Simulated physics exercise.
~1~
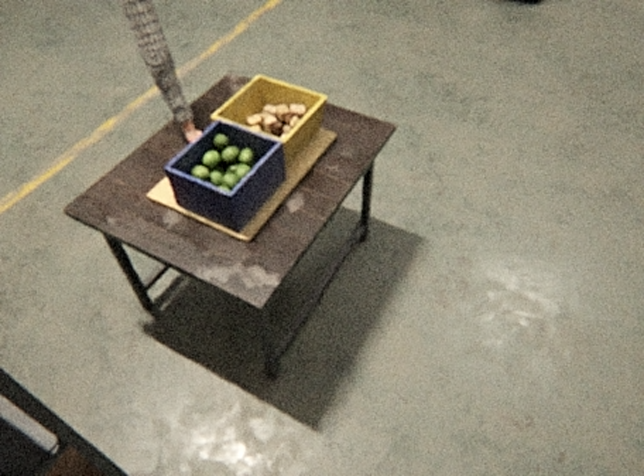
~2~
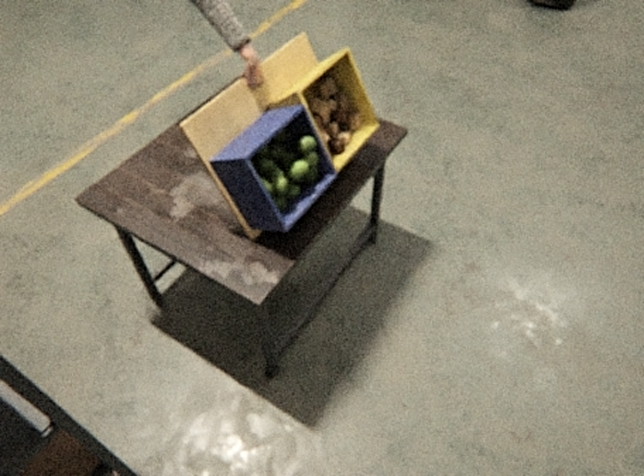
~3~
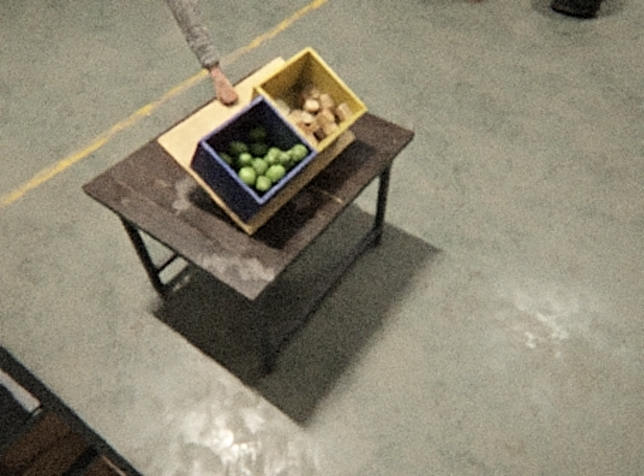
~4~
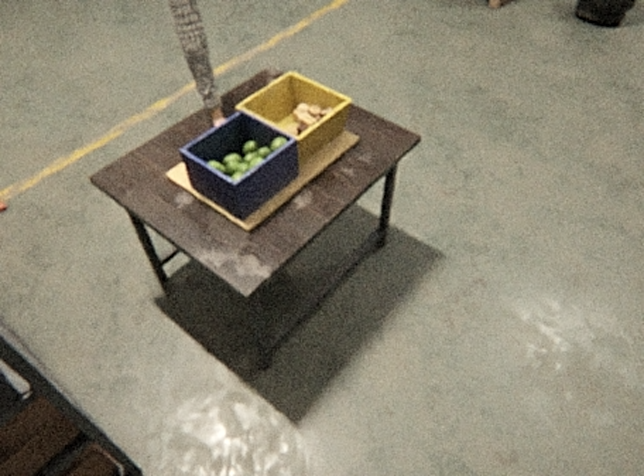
The clip shows a hand tilting a board on a table, raising its left side with a yellow crate of wooden blocks and a blue crate of green limes attached, then lowering it flat again, with the blocks and limes still inside their crates.
